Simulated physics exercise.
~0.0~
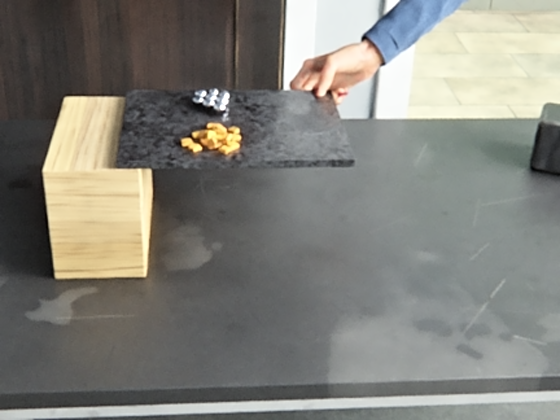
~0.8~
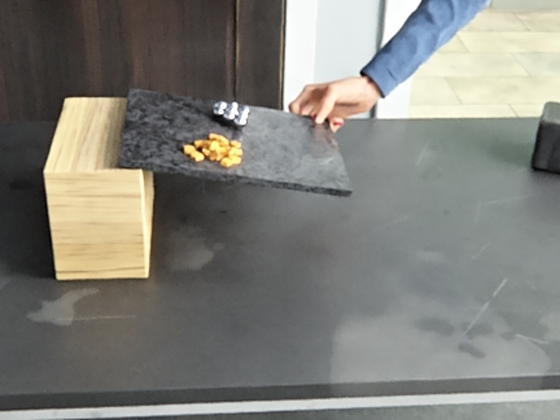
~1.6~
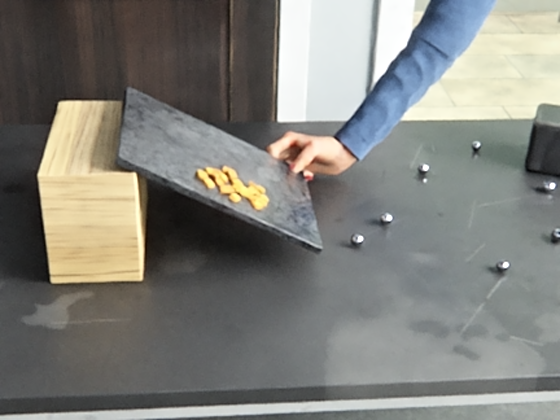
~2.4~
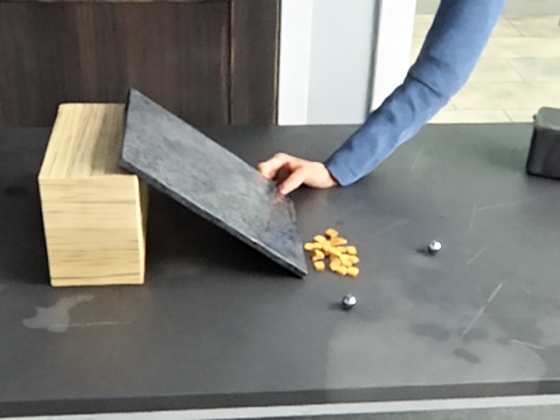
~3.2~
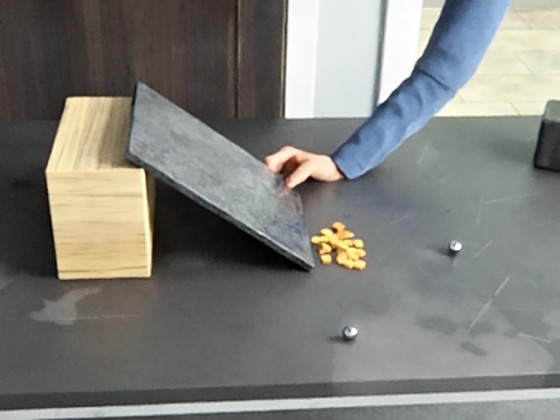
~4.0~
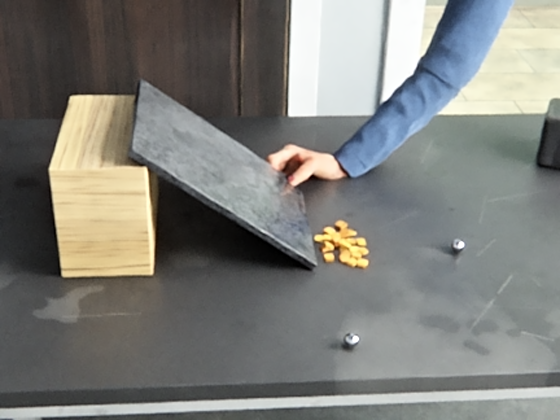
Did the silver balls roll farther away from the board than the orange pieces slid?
Yes, the silver balls went farther. They rolled out across the table and most left it, while the orange pieces mostly stopped at the foot of the board.
